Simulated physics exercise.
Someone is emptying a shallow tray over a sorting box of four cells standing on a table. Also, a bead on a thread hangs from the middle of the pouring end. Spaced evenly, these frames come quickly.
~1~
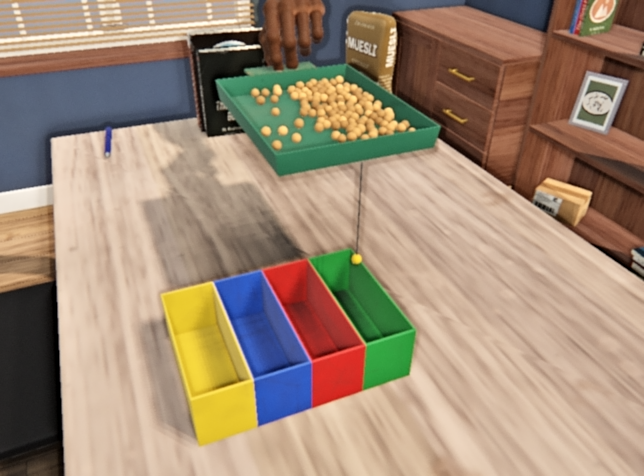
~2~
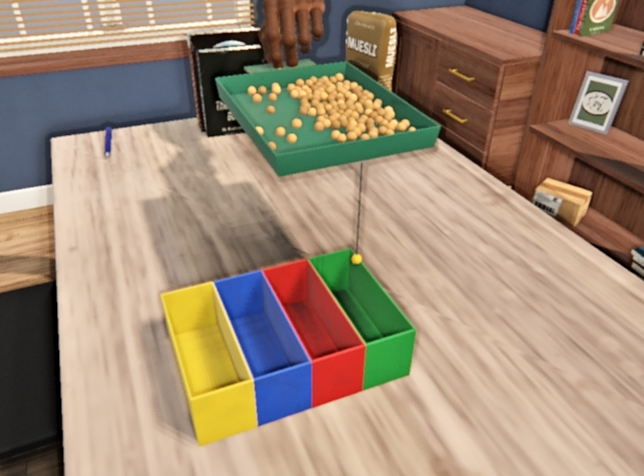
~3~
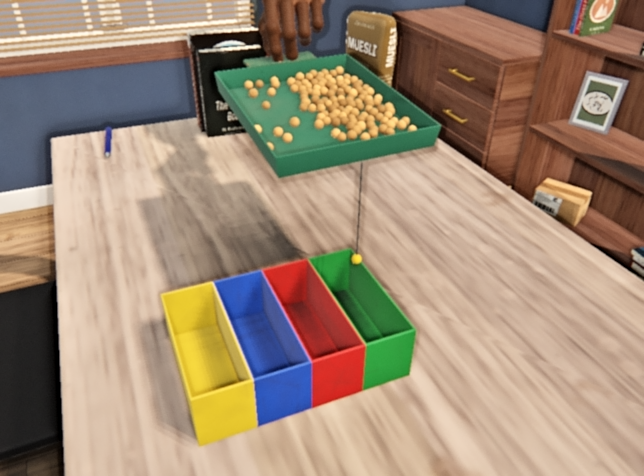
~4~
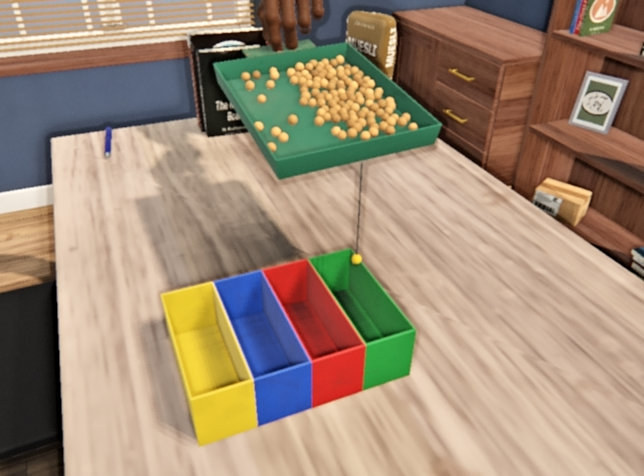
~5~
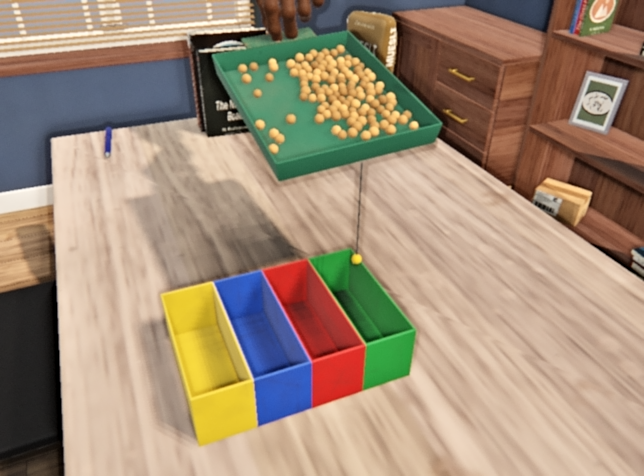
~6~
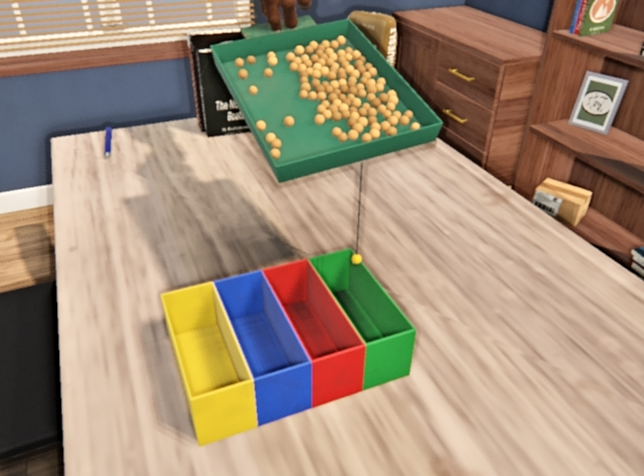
Green tray of round wooden beads tilting gradually as its far side rises by a hand, above yellow, blue, red and green cells.
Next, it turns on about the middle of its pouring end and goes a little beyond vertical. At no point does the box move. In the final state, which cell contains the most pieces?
The red one contains the most.
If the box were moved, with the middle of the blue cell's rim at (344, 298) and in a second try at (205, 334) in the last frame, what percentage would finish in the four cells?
Roughly 90 %, then roughly 90 %.
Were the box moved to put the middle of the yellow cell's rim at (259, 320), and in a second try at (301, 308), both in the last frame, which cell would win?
Attempt 1 - the blue one; attempt 2 - yellow.
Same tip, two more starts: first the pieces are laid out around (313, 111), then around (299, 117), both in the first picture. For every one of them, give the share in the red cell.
The first gives 60 %, the second 70 %.
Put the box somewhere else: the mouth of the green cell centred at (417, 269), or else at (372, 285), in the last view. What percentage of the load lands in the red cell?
In turn 0 and 30 in a hundred.
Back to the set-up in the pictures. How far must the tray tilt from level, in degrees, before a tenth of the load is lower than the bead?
The tilt is near 95° by then.
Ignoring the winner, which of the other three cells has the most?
The second spot goes to the cell in blue.
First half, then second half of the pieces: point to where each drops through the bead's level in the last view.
(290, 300), then (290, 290).
Shortly afterwards, tray tipped steeply; all but a few on the tray; only a few in the blue cell.
Next, tray tipped right over; near half on the tray; a little in the red cell; a little in the blue cell; only a few in the green cell; near a quarter falling or outside the box.
Some moments later, tray tipped past a quarter turn; near two thirds in the red cell; near a quarter in the blue cell; a little in the green cell; only a few in the yellow cell; a little falling or outside the box.
In the end, tray tipped past a quarter turn; near two thirds in the red cell; near a quarter in the blue cell; a little in the green cell; only a few in the yellow cell; a little outside the box.
